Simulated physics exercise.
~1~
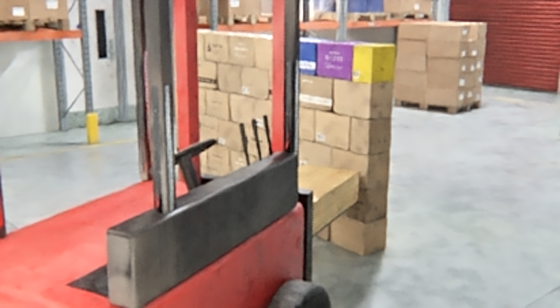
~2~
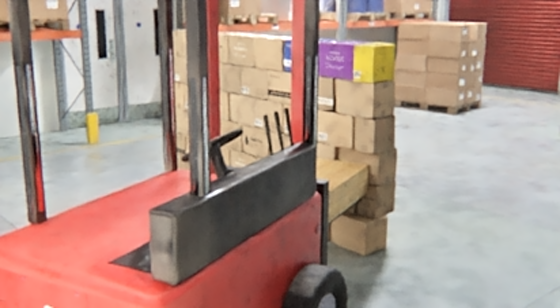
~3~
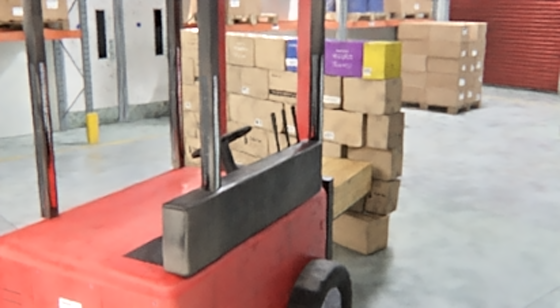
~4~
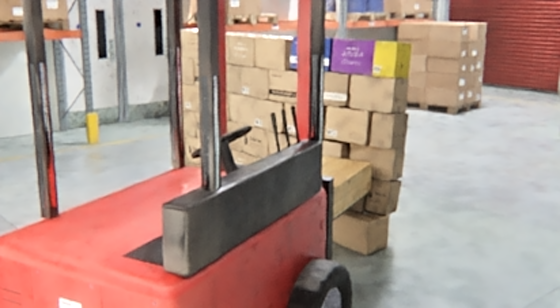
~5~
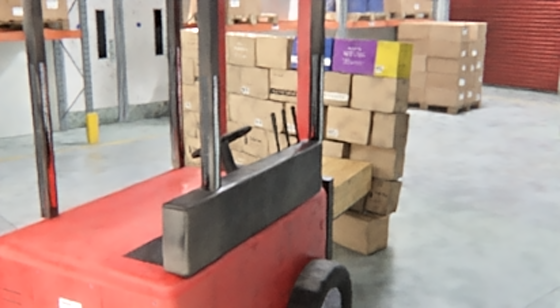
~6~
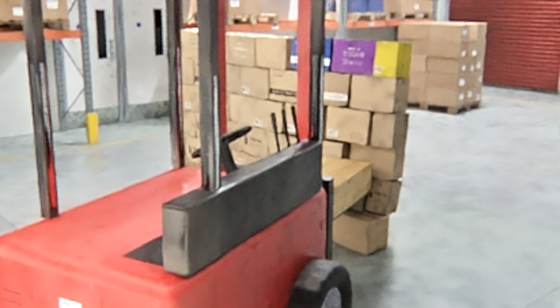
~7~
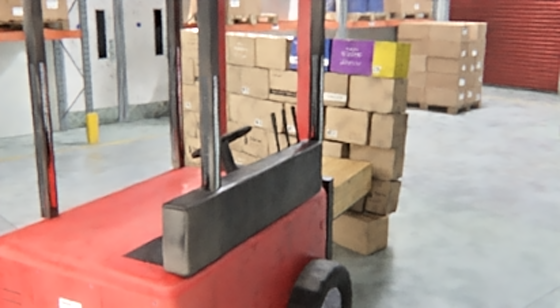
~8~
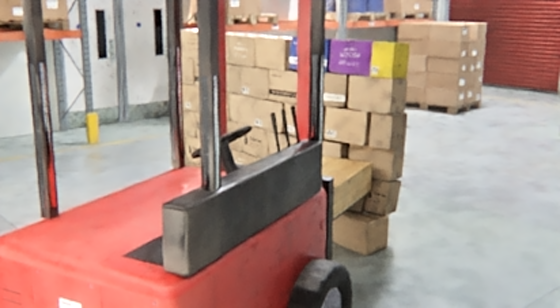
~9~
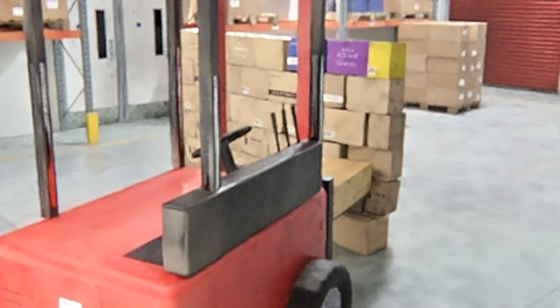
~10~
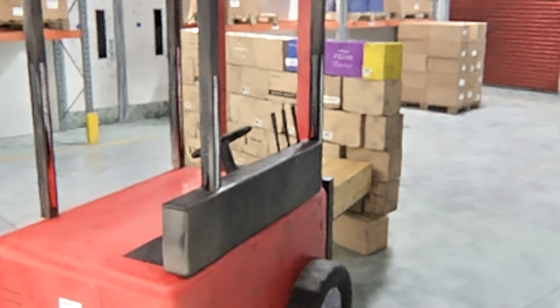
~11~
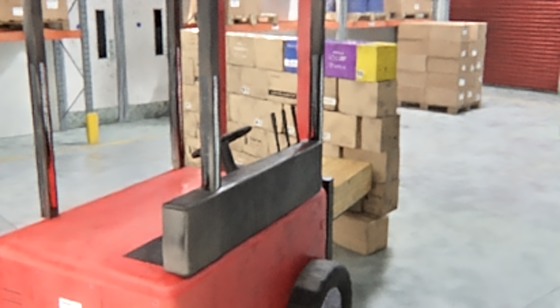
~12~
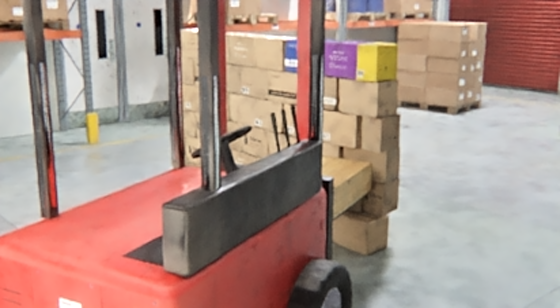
A red forklift in a warehouse pushed a box on its forks into a stacked wall of cardboard cartons, and the near end shifted and leaned right, the yellow carton moving too, before settling back slightly with every carton still standing.
